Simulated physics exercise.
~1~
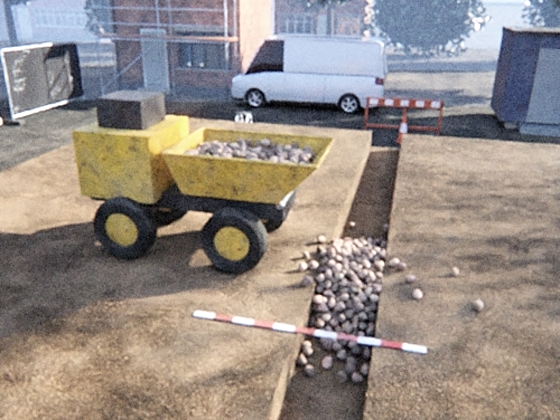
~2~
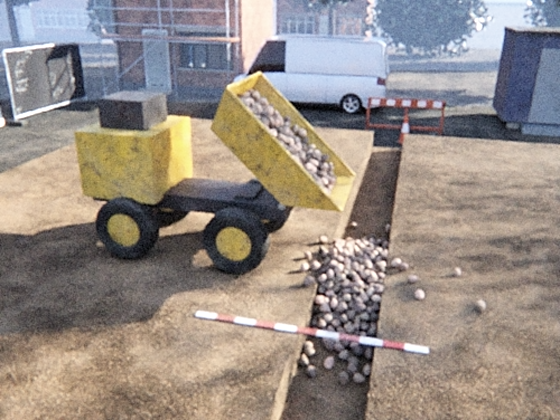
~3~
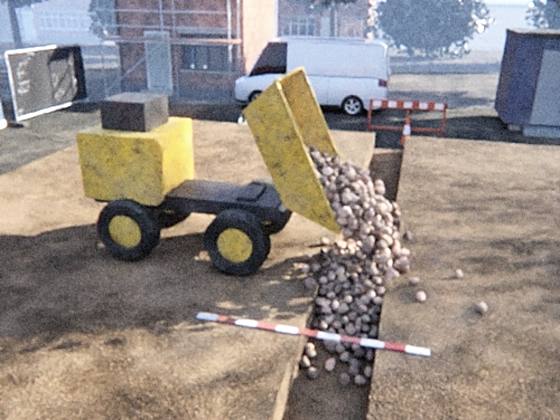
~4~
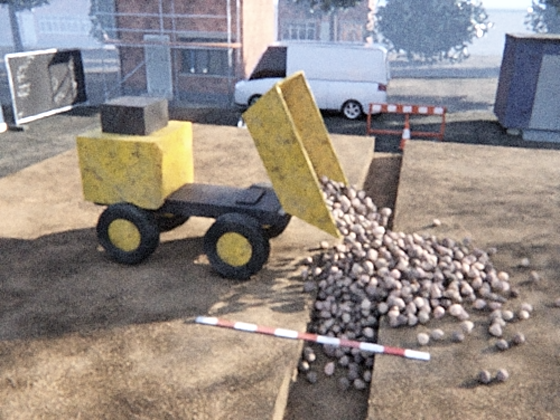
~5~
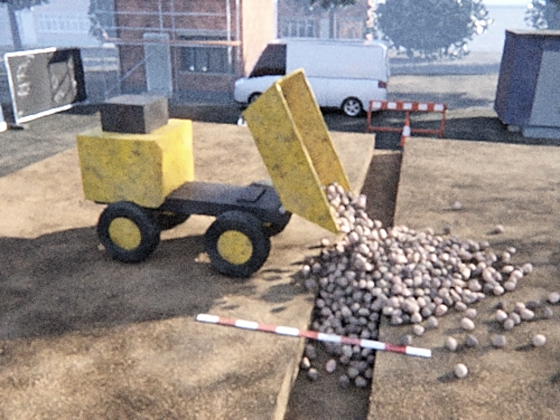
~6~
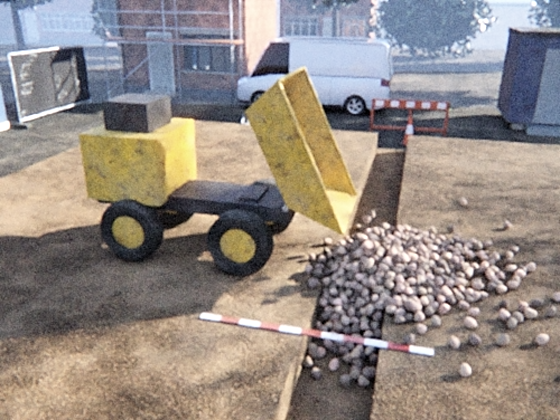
A yellow dumper tips its skip and pours rounded stones into and beyond a trench.
